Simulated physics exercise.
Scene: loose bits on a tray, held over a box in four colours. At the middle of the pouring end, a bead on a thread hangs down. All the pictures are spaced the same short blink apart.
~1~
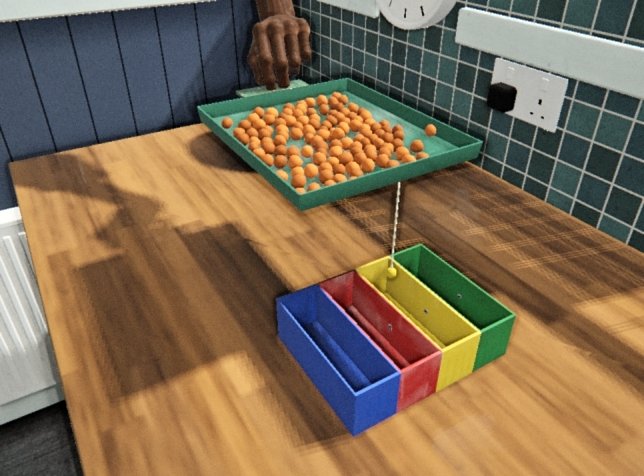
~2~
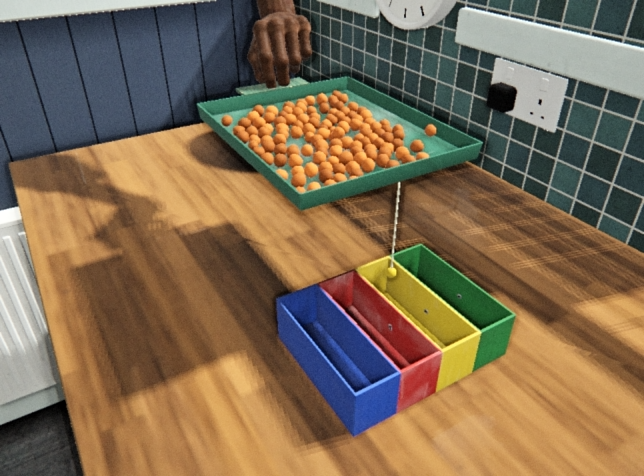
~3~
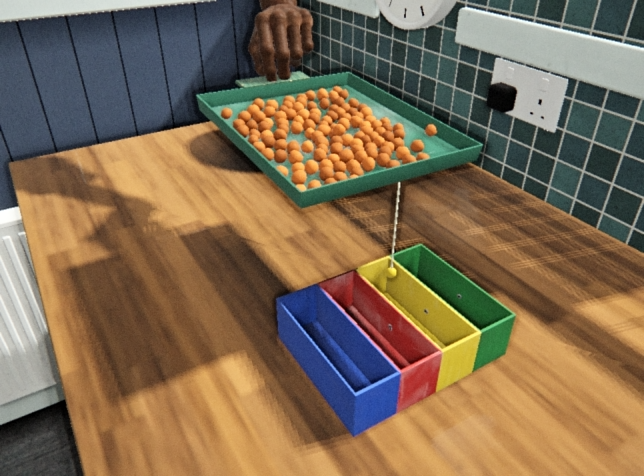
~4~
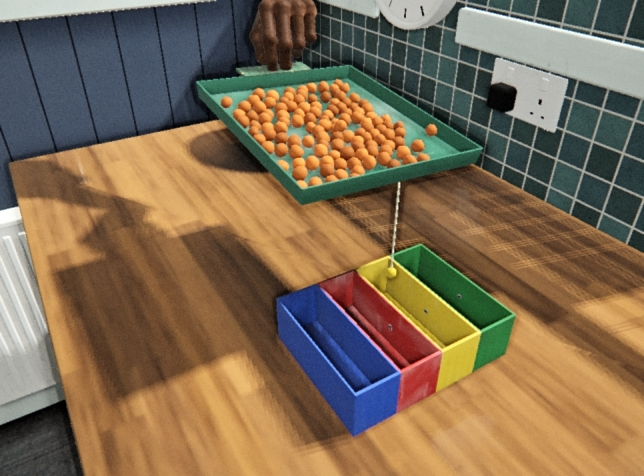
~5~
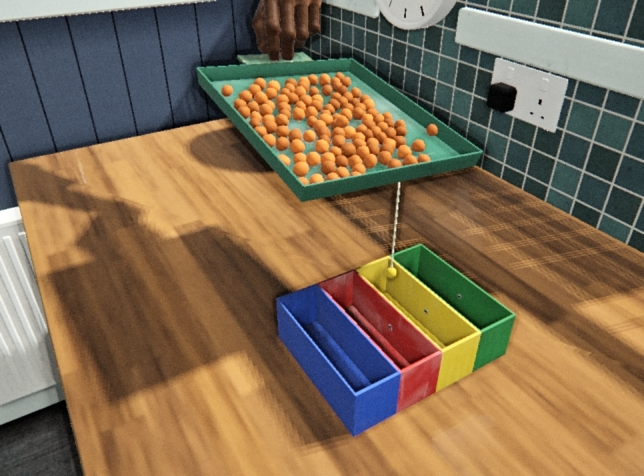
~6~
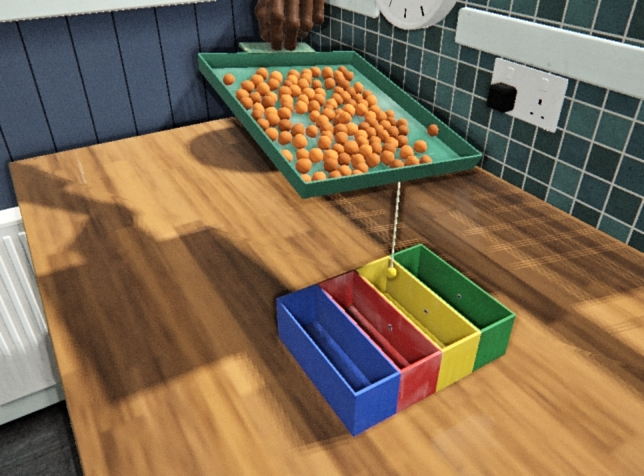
In this clip, a hand at the back of a green tray of small round orange pieces gradually raises its far side, and the tray tilts slightly toward the right above a still blue, red, yellow and green box.
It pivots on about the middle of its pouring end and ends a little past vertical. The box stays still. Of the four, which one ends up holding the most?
The green one.
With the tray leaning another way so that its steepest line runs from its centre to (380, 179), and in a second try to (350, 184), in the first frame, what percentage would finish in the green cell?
The share is 10 per cent in the first and 0 per cent in the second.
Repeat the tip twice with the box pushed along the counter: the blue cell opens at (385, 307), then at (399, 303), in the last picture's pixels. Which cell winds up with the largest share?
Try one: The yellow cell; try two: The cell in yellow.
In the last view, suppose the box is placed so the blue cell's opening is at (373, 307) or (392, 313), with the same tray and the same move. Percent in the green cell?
40, then 30 %.
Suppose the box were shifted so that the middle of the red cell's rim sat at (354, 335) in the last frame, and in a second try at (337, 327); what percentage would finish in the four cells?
The first comes to 10 percent and the second to 10 percent.
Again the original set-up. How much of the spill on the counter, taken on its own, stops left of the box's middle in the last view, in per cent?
That would be roughly 0 per cent.
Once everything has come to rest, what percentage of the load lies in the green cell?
Result: Around 40 in a hundred.
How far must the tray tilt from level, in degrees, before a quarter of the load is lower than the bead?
105°.
Shortly afterwards, tray tipped steeply; the whole lot on the tray.
Next, tray tipped right over; all but a few on the tray; a little falling or outside the box.
Some moments later, tray tipped past a quarter turn; near a third in the green cell; a little in the yellow cell; near half falling or outside the box.
In the end, tray tipped past a quarter turn; near a third in the green cell; a little in the yellow cell; none at all in the blue cell; none at all in the red cell; near half outside the box.
